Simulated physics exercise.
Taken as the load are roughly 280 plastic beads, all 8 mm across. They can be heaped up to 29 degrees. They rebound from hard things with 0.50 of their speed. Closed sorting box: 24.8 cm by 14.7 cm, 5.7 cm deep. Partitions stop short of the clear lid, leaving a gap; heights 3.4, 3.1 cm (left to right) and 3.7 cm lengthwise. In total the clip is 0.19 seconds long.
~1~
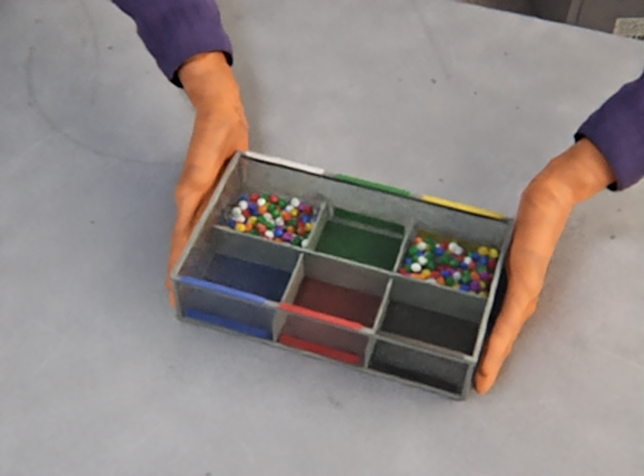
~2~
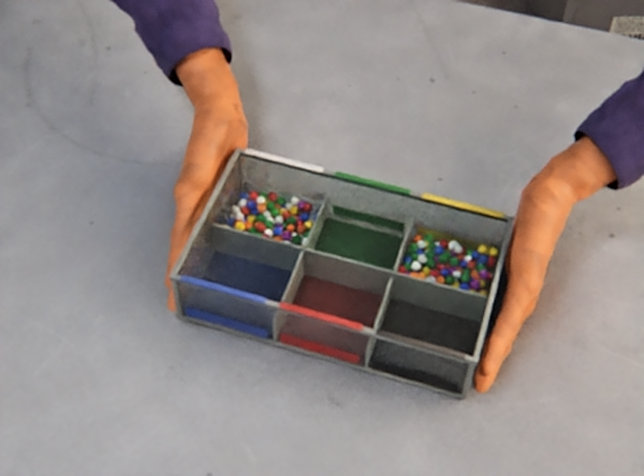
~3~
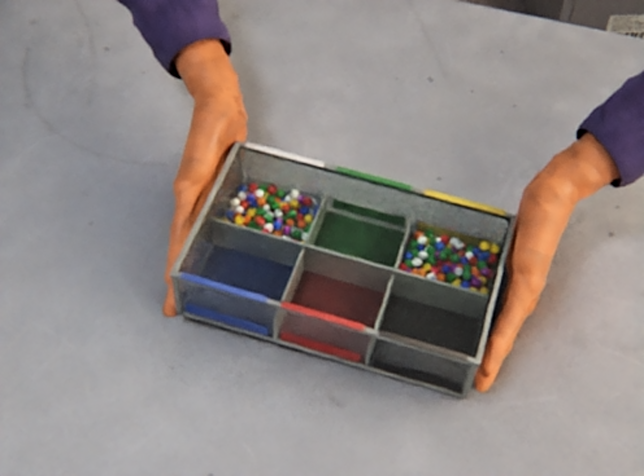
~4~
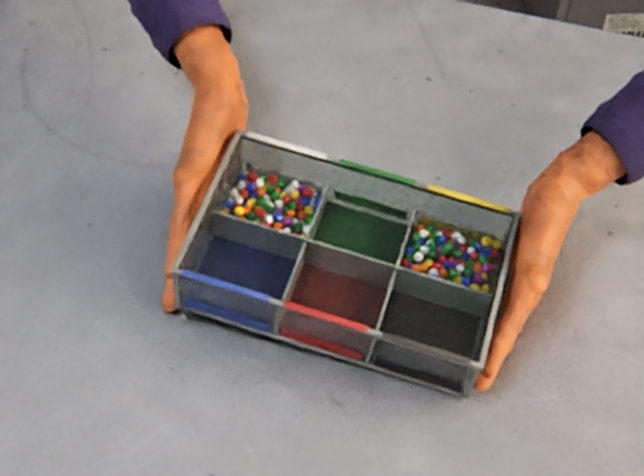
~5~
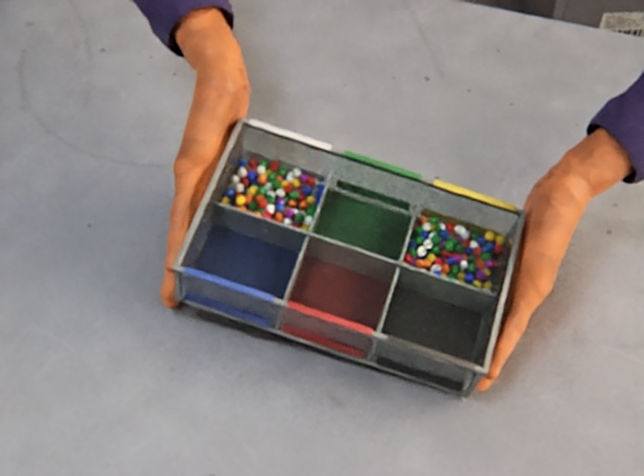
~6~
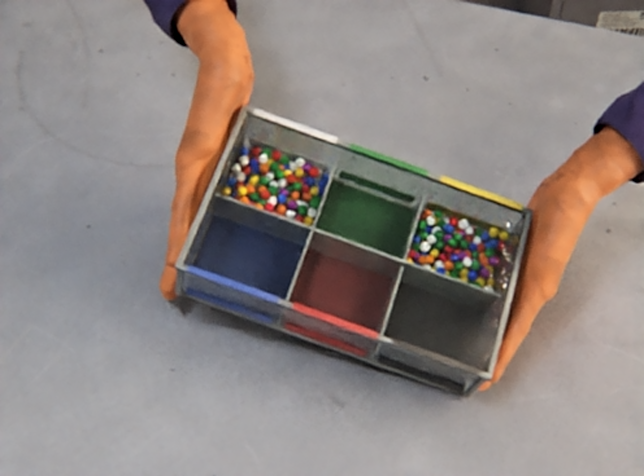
Two hands gradually tilt a clear divided box of colorful beads above a gray surface.
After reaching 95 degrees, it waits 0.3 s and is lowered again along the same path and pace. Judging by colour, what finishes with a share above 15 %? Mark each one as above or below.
Marked: Red below; blue below; green below; yellow above; white below; black above.
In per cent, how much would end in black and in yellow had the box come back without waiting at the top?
Black keeps 45% and yellow keeps 35%.
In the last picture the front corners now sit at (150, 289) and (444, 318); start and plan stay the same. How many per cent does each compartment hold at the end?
It comes out as red at 5 percent, blue at 65 percent, green at 0 percent, yellow at 0 percent, white at 30 percent and black at 0 percent.
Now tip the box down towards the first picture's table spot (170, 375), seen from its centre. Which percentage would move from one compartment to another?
Roughly 65 percent of them.
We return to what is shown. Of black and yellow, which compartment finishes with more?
It's the black one that holds more.
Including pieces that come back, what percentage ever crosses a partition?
About 60 %.
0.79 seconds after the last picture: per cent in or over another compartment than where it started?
Reading: Close to 45 %.
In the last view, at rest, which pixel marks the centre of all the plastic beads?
When it all comes to rest, the middle is near (442, 331).
Then, 0.79 s after the last picture, tilt 95 degrees; red 10 %, blue 5 %, yellow 40 %, white 15 %, black 30 %.
Then, 1.32 s after the last picture, tilt 51 degrees; red 5 %, yellow 35 %, white 5 %, black 55 %.
Then, 1.91 s after the last picture, tilt 0 degrees; red 5 %, yellow 35 %, white 5 %, black 55 %.
In the end, red 5 %, blue 0 %, green 0 %, yellow 35 %, white 5 %, black 55 %.
